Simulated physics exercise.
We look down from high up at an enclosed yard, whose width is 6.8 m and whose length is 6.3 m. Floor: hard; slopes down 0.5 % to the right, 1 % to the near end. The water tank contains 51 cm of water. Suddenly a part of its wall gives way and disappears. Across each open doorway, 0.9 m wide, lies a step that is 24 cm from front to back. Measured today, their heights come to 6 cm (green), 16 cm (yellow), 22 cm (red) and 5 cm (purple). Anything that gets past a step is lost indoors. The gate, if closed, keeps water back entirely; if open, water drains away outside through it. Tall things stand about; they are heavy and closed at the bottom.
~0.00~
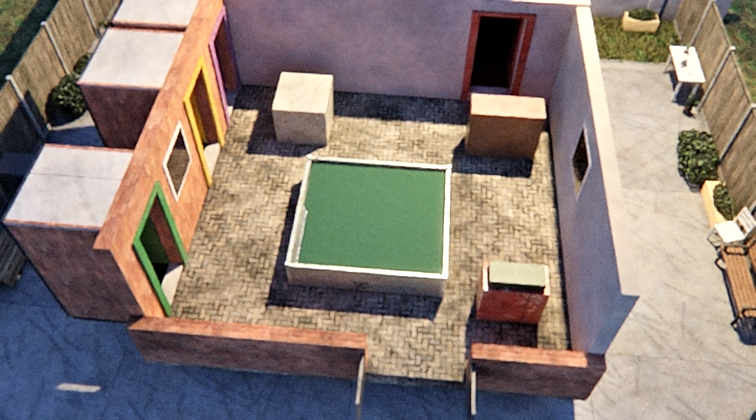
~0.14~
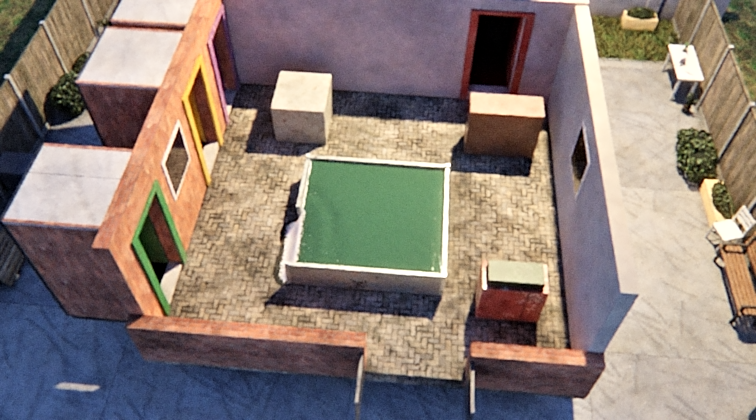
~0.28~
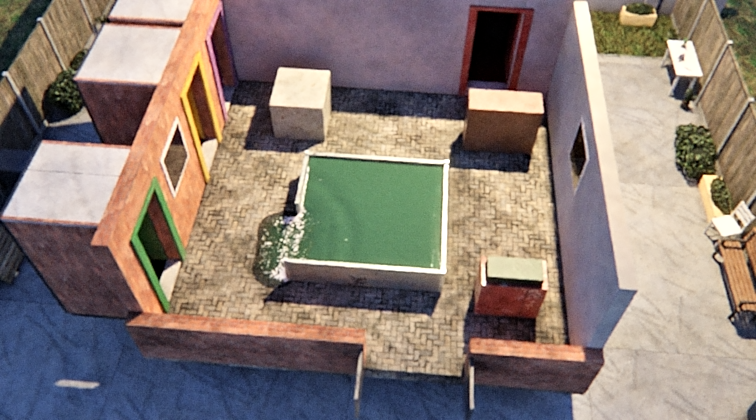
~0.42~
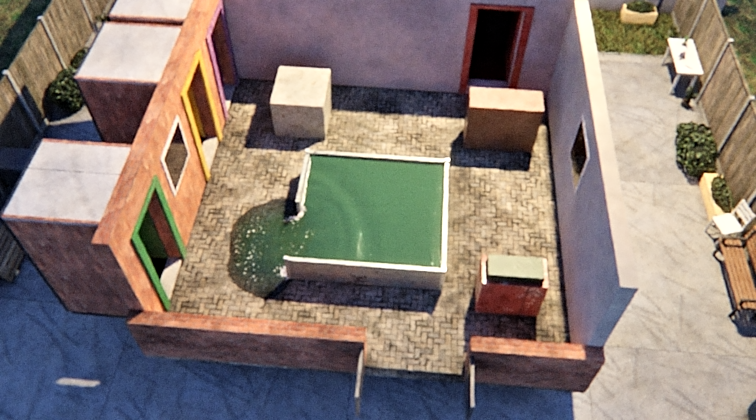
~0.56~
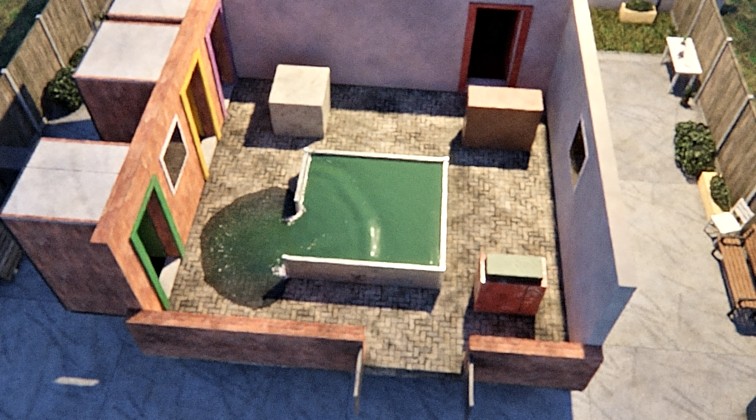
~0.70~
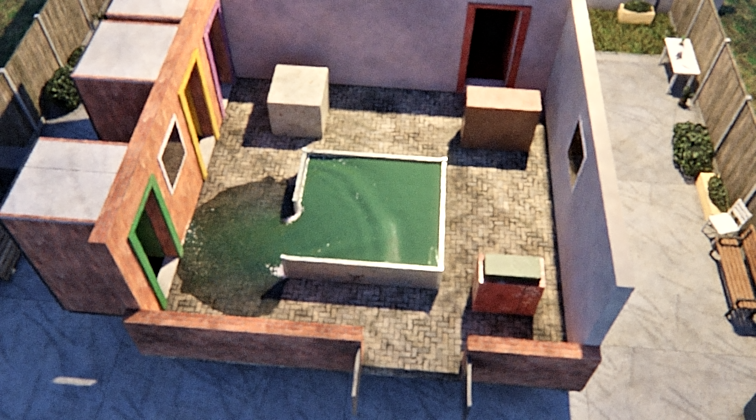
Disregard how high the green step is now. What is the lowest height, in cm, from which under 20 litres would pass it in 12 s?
26 cm.
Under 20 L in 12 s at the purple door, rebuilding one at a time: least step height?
Purple: Roughly 9.0 cm.
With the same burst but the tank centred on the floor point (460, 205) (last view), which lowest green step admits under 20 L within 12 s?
In this case, 18 cm or so.
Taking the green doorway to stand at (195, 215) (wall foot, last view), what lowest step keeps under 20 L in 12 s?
About 23 cm.
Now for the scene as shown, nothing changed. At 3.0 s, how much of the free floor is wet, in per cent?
Close to 30 per cent is wet.
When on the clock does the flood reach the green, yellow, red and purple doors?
Arrives: Green 0.8 s / yellow 1.4 s / red 6.5 s / purple 2.4 s.
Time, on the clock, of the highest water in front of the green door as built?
2.4 s.
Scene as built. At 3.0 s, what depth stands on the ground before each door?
Lab note, depth in cm: Green 25; yellow 10; red 0; purple 4.
After 1.4 s water covers 20 % of the floor, deepest (30 cm) near (281, 260); 21 cm at the green door, 24 litres in over its 6 cm step.
After 3.0 s water covers 30 % of the floor, deepest (32 cm) near (156, 334); 25 cm at the green door, 215 litres in over its 6 cm step.
After 12.0 s water covers 95 % of the floor, deepest (11 cm) near (156, 334); 10 cm at the green door, 601 litres in over its 6 cm step.
At the green door as built, the water arrived by 0.8 s and peaked near 27 cm at 2.4 s.
With a step of 23 cm, 40 litres would have come in within the 12 s; with 31 cm, 2 litres. So under 20 litres takes about 26 cm.
